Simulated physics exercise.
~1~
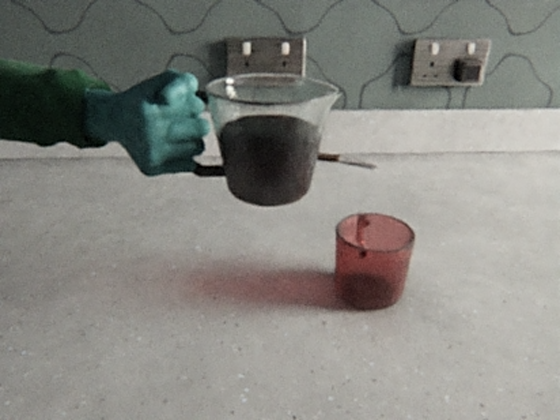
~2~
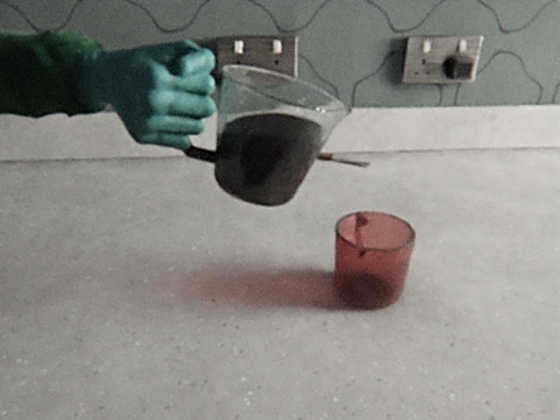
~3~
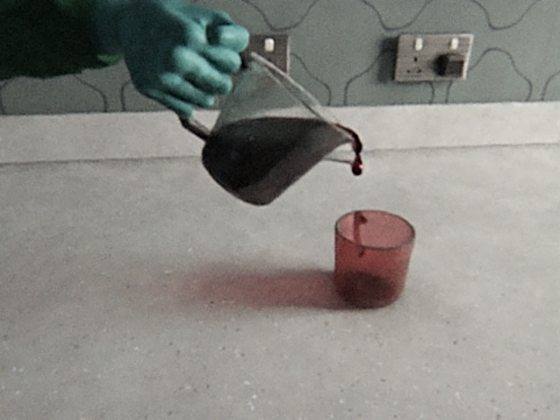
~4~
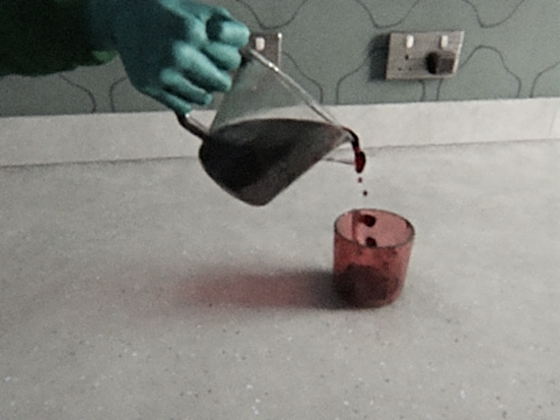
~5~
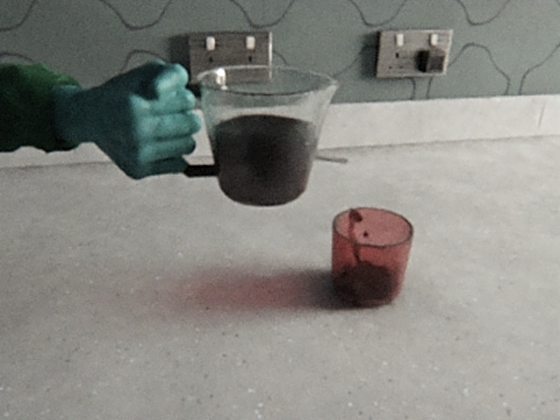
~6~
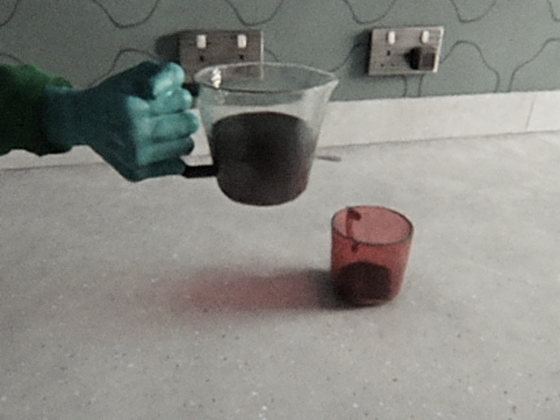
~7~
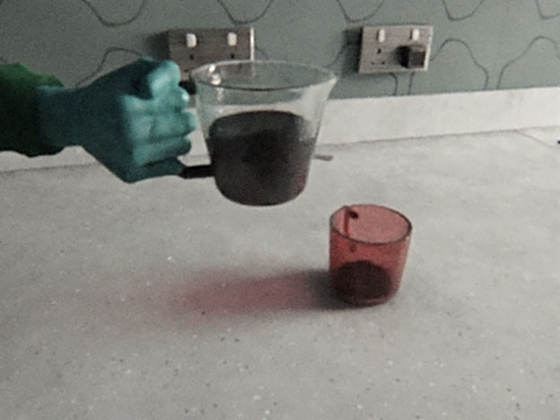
A gloved hand tips a glass jug, drips dark liquid into a red cup, then levels it.
